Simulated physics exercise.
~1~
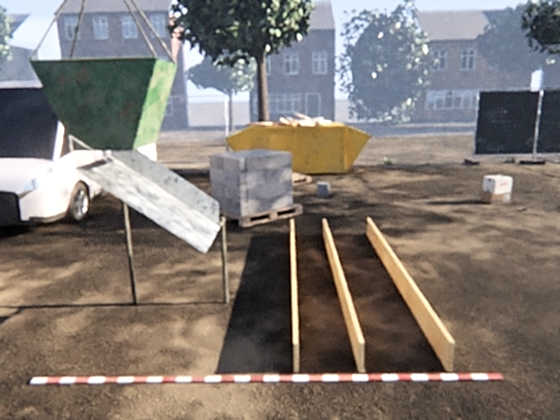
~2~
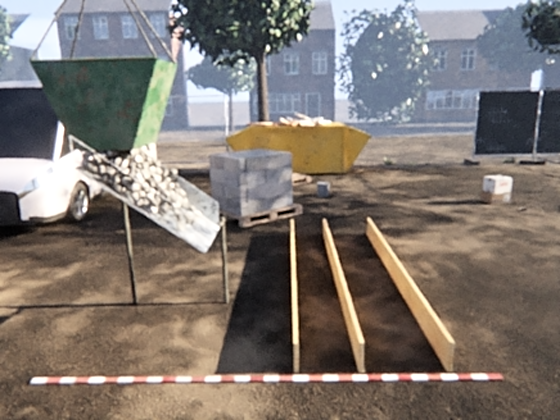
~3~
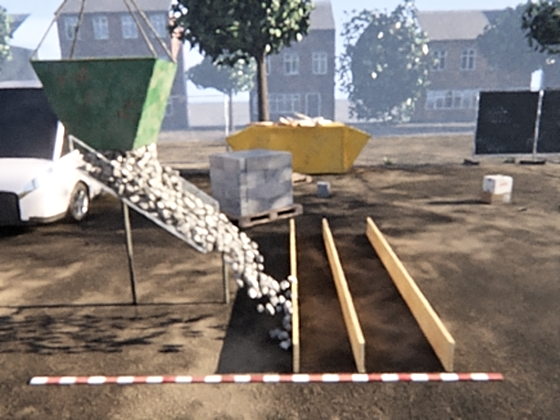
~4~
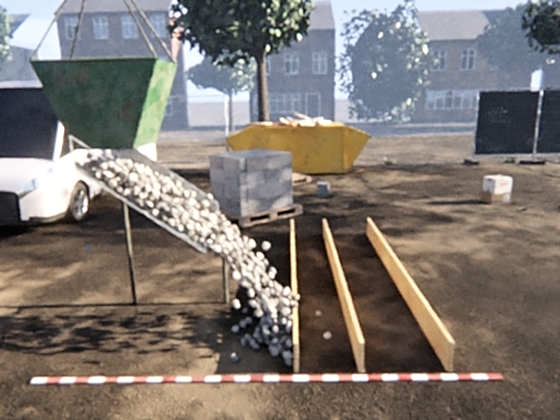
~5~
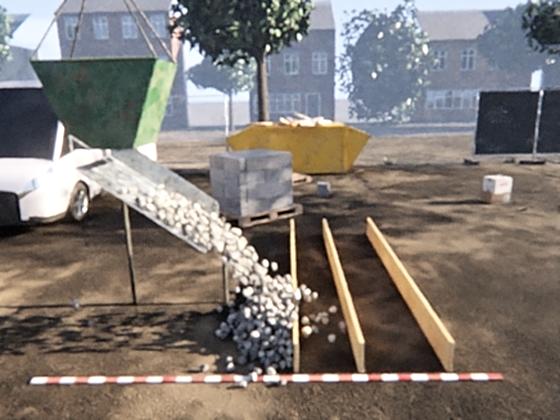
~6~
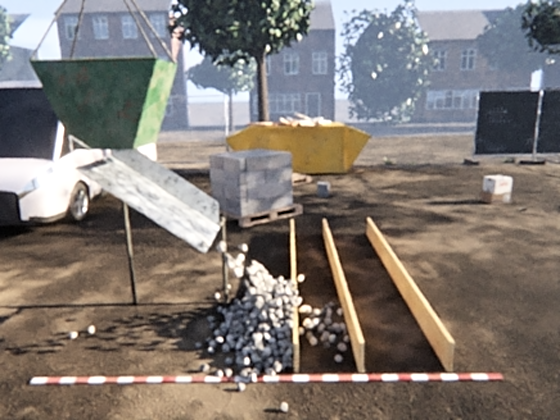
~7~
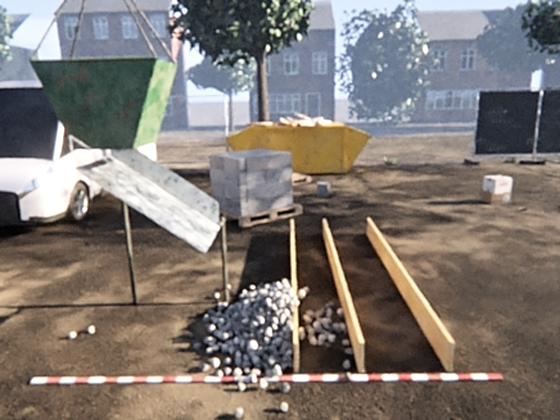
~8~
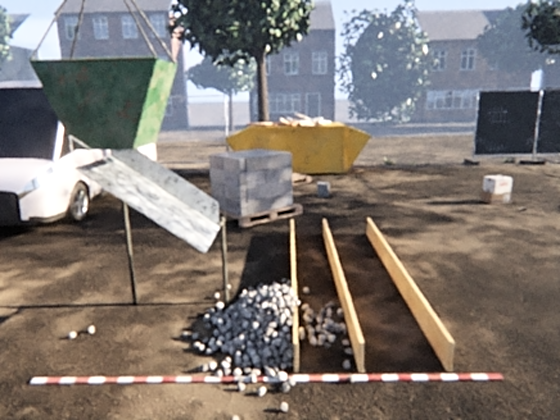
On a dirt building site, pale stones poured from a green skip, slid down a sloping steel sheet and tumbled rightward, mostly piling up left of three wooden boards, while a few landed in the left bay and the right bay stayed empty.
